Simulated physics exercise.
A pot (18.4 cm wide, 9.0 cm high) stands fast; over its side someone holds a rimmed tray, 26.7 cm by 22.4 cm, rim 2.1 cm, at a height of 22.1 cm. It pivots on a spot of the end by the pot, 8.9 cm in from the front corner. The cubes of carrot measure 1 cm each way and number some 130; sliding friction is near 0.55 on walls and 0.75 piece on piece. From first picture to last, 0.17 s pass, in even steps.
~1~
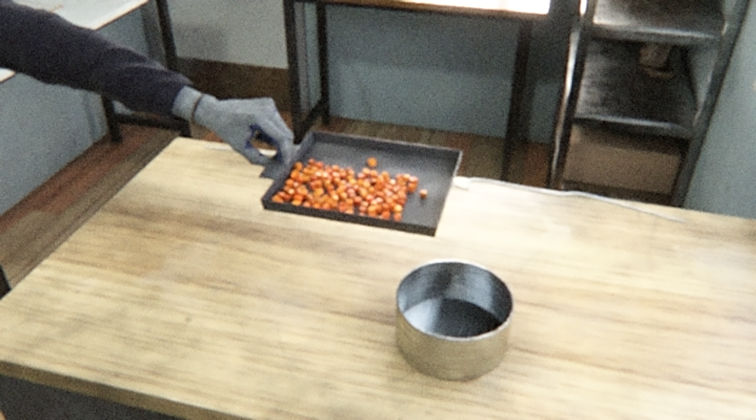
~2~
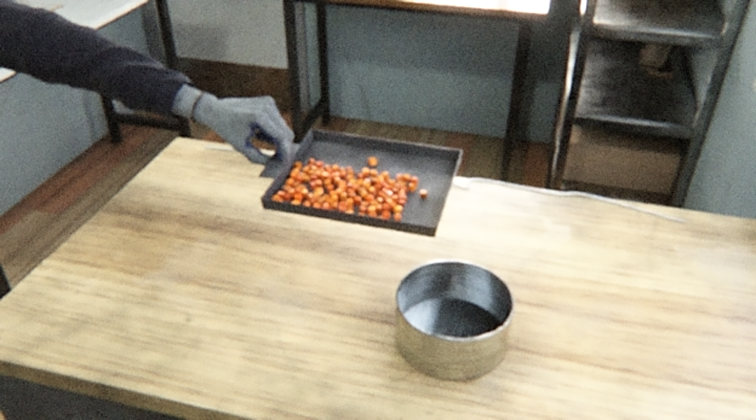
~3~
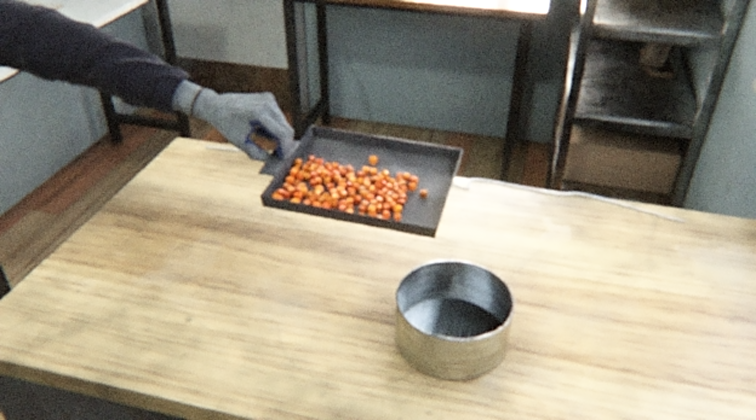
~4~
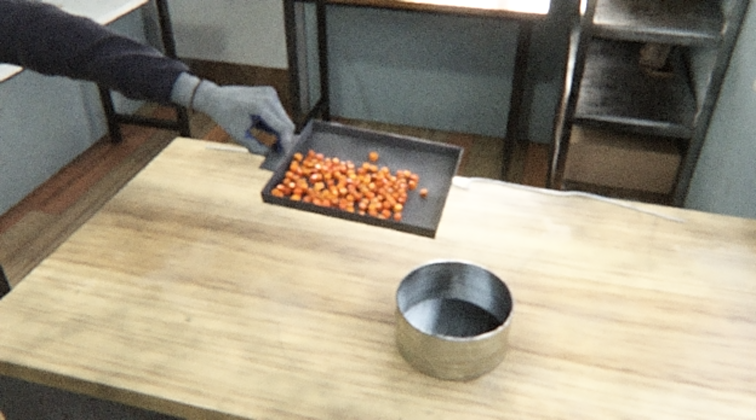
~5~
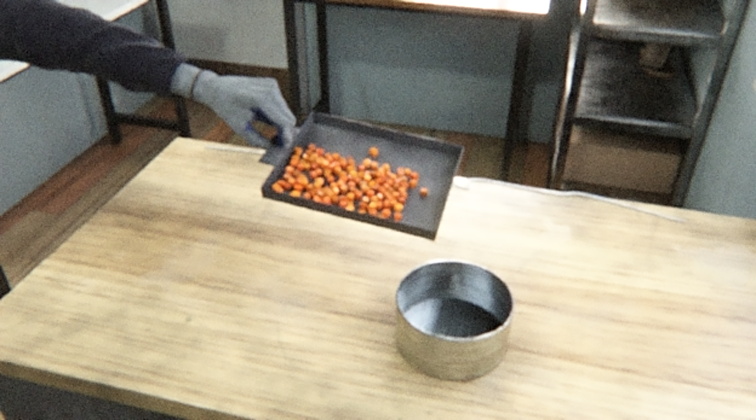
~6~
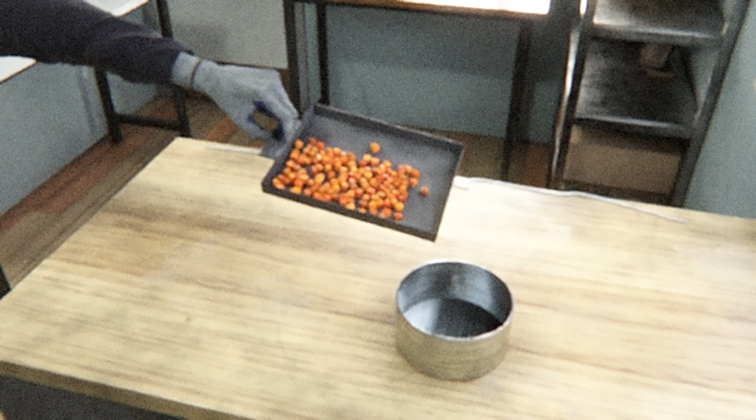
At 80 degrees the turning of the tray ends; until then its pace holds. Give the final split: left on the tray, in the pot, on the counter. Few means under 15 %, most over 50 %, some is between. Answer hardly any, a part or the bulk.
Tray: A part, pot: The bulk, counter: Hardly any.
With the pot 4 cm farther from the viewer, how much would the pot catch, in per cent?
In that case some 50 per cent.
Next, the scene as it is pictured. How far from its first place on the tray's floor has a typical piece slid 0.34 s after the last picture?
Some 2 cm.
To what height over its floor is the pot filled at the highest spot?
About 2.0 cm.
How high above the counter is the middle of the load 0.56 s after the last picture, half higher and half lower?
Roughly 24 cm.
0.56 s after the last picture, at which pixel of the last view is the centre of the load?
Near (412, 214).
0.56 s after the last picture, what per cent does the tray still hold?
Some 100 per cent of the load.
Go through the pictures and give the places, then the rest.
Tray tilt 0 degrees, front corners at (262, 198) and (436, 226); middle of the pieces at (351, 193); pot at (455, 297), in the first picture.
Tray tilt 0 degrees, front corners at (262, 198) and (436, 226); middle of the pieces at (351, 193), in the second picture.
Tray tilt 2 degrees, front corners at (262, 195) and (436, 227); middle of the pieces at (351, 191), in the third picture.
Tray tilt 4 degrees, front corners at (262, 192) and (436, 229), lowest corner right front; middle of the pieces at (351, 189), in the fourth picture.
Tray tilt 8 degrees, front corners at (262, 187) and (436, 231), lowest corner right front; middle of the pieces at (351, 186), in the fifth picture.
Tray tilt 11 degrees, front corners at (263, 182) and (437, 233), lowest corner right front; middle of the pieces at (352, 182); pot at (455, 297), in the sixth picture.
Then, 0.34 s after the last picture, tilt 45 degrees; the tray holds 100 %, the pot 0 %.
Then, 0.56 s after the last picture, tilt 67 degrees; the tray holds 100 %, the pot 0 %.
Then, 0.89 s after the last picture, tilt 80 degrees; the tray holds 45 %, the pot 45 %.
In the end, tray 25 %, pot 70 %, counter 5 %.
